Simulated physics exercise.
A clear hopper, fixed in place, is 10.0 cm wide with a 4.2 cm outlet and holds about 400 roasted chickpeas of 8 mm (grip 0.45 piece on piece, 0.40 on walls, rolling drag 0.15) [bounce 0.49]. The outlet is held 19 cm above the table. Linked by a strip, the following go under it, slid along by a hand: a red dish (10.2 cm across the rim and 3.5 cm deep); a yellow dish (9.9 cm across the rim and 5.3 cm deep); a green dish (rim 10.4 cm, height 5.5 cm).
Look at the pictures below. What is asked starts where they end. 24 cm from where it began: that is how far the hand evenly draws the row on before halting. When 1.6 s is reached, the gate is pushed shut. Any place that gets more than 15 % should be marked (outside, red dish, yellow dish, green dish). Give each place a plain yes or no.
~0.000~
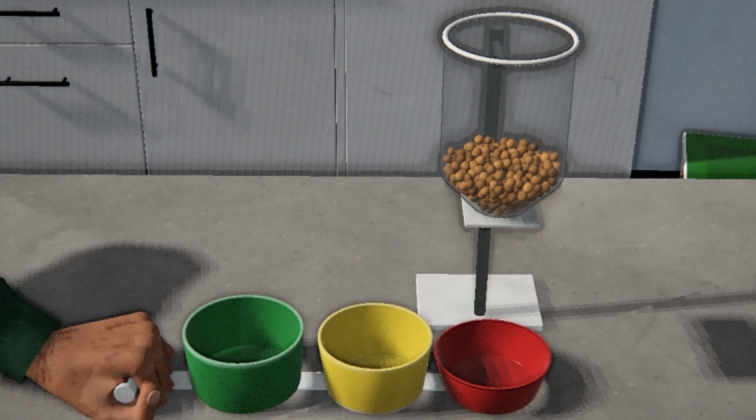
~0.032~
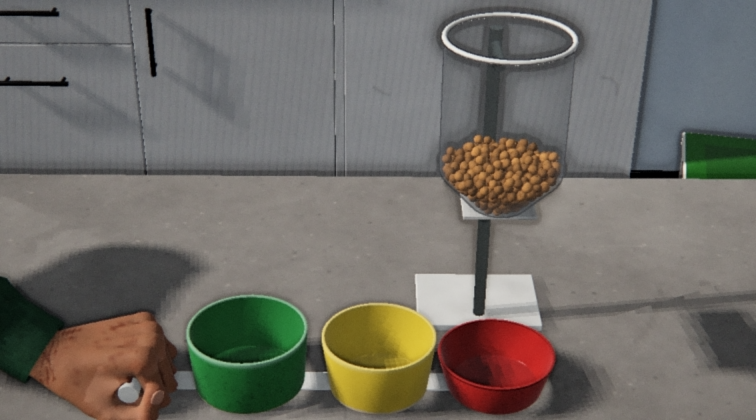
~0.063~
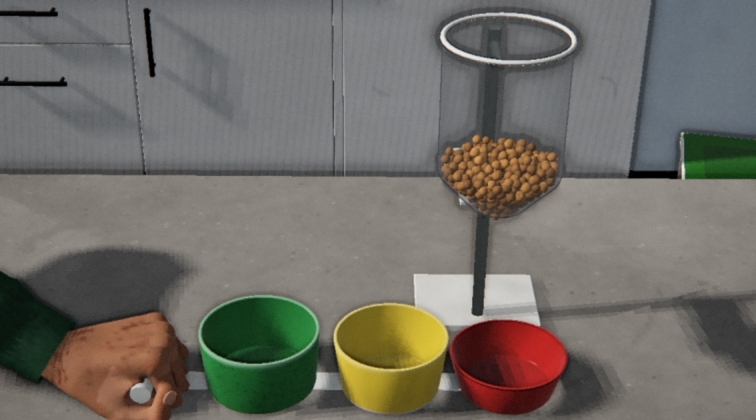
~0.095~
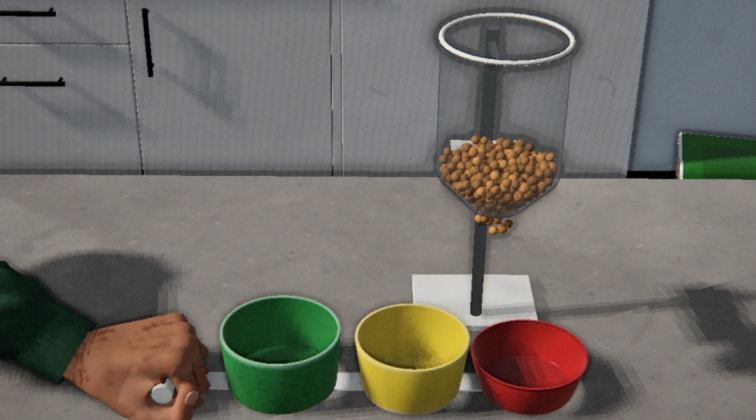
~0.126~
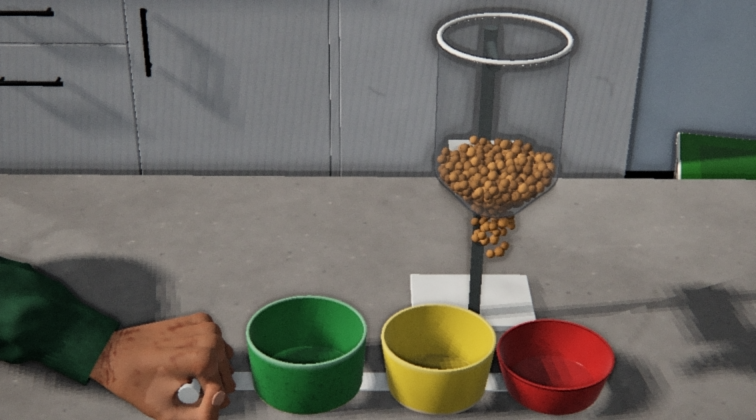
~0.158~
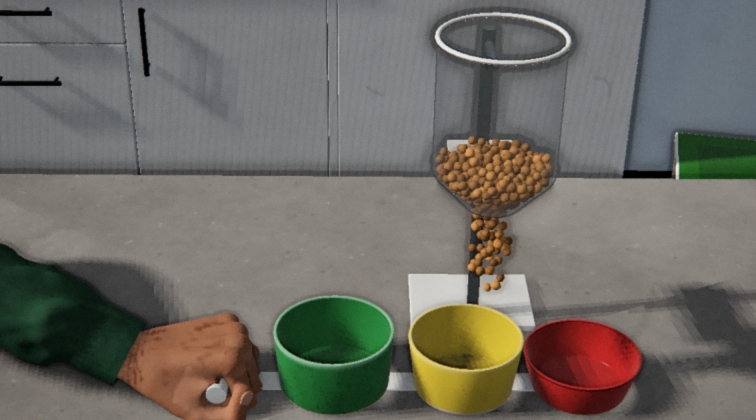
Place by place: Outside everything no, red dish no, yellow dish no, green dish yes.
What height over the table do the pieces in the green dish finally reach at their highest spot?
Roughly 4.0 cm.
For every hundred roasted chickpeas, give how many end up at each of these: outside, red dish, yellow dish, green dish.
Outside 0 %, red dish 0 %, yellow dish 10 %, green dish 90 %.
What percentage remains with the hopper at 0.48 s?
Some 50 per cent of the load.
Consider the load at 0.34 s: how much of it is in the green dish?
Share at that moment: Near 10 per cent.
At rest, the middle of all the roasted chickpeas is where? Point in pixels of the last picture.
I'd put the centre roughly at pixel (501, 370).
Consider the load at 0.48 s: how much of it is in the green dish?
30 %.
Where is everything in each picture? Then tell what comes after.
Dishes slid 0.0 cm; 0 pieces falling; top of the load at (514, 144); red dish at (493, 352); yellow dish at (375, 335); green dish at (243, 328), in the first frame.
Dishes slid 0.4 cm; 0 pieces falling; top of the load at (513, 144), in the second frame.
Dishes slid 1.6 cm; 0 pieces falling; top of the load at (511, 144), in the third frame.
Dishes slid 3.6 cm; 10 pieces falling; top of the load at (510, 144), in the fourth frame.
Dishes slid 6.1 cm; 31 pieces falling; top of the load at (508, 145), in the fifth frame.
Dishes slid 8.7 cm; 45 pieces falling; top of the load at (506, 145); red dish at (582, 353); yellow dish at (466, 336); green dish at (334, 329). They move about 80 cm a second, in the sixth frame.
After 0.34 s, green dish 10 %, hopper 65 %, yellow dish 10 %, in the air 15 %; middle of all pieces on or above the table near (504, 229).
After 0.48 s, green dish 30 %, hopper 50 %, yellow dish 10 %, in the air 10 %; middle of all pieces on or above the table near (509, 268).
After 0.62 s, green dish 50 %, hopper 30 %, yellow dish 10 %, in the air 10 %; middle of all pieces on or above the table near (511, 302).
After 0.75 s, green dish 65 %, hopper 15 %, yellow dish 10 %, in the air 10 %; middle of all pieces on or above the table near (512, 331).
At rest (2.2 s), green dish 90 %, outside 0 %, hopper 0 %, red dish 0 %, yellow dish 10 %.
